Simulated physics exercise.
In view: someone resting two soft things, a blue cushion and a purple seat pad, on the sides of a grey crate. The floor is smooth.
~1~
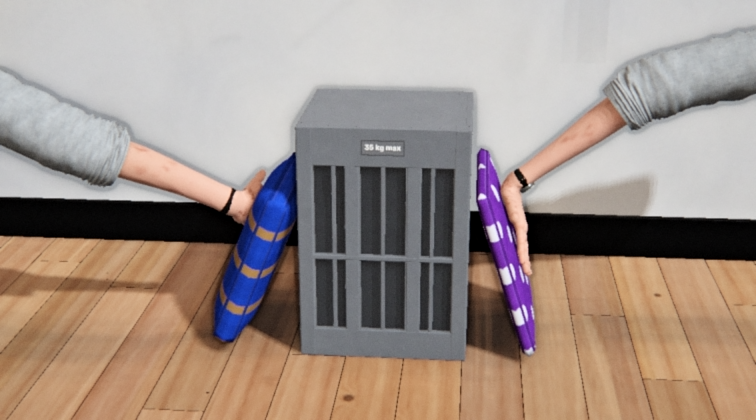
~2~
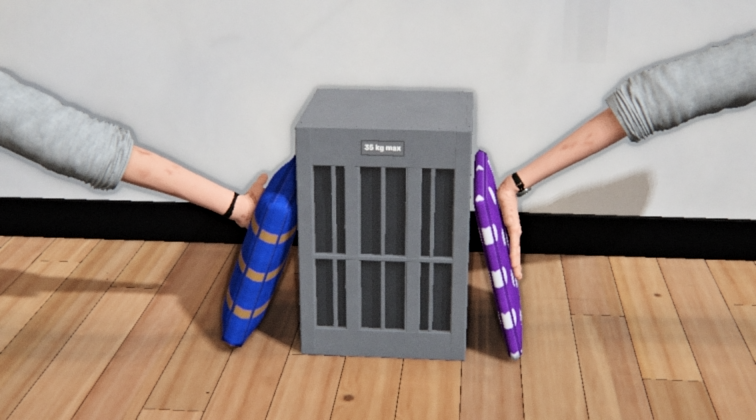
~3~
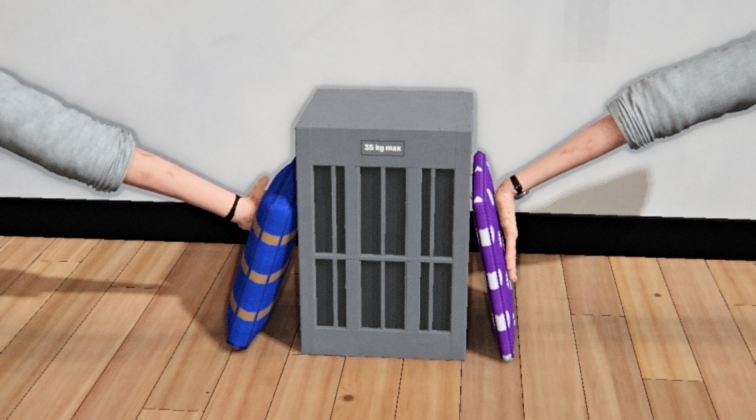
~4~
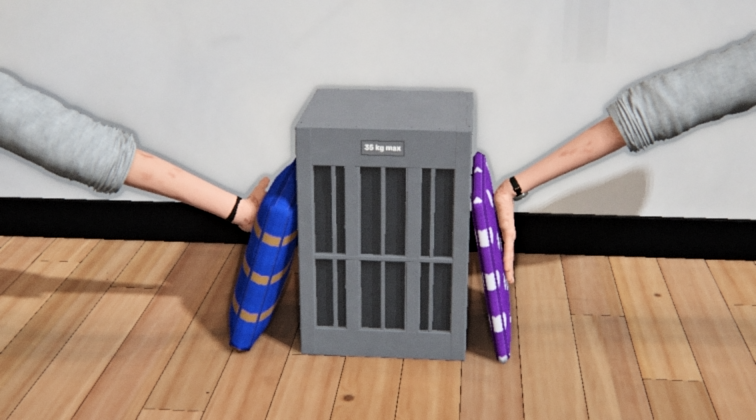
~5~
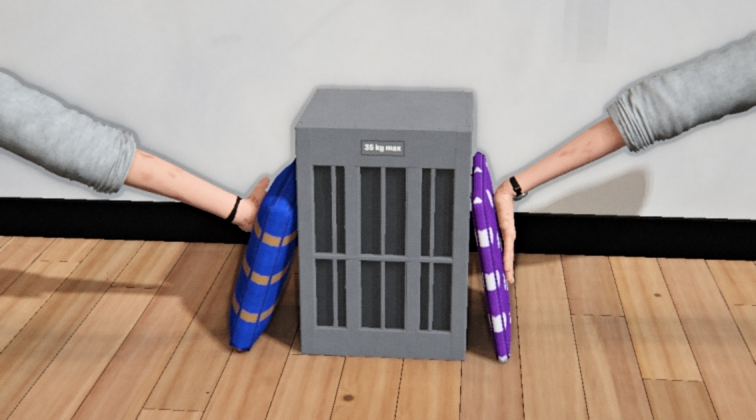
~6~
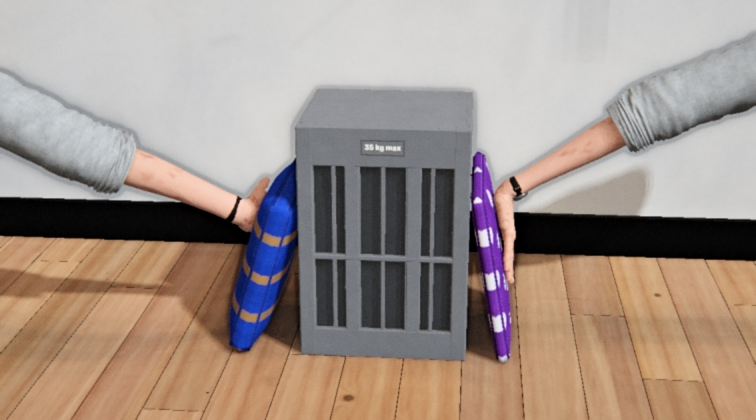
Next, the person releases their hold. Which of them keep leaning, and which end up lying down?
I would expect this: The blue cushion keeps leaning, the purple seat pad keeps leaning.
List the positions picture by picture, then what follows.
Cushion foot (224, 339), head (278, 205); seat pad foot (528, 352), head (482, 200), in the first picture.
Cushion foot (232, 344); seat pad foot (515, 355), in the second picture.
Cushion foot (237, 347); seat pad foot (507, 357), in the third picture.
Cushion foot (240, 348); seat pad foot (503, 358), in the fourth picture.
Cushion foot (240, 348); seat pad foot (503, 358), in the fifth picture.
Cushion foot (240, 348), head (281, 209), almost upright; seat pad foot (503, 358), head (478, 204), almost upright, in the sixth picture.
Then, 0.34 s later than the last view, cushion against the side near (274, 251); seat pad against the side near (490, 254).
Finally, cushion against the side near (274, 251); seat pad against the side near (490, 254). The blue cushion keeps leaning and the purple seat pad holds its lean.
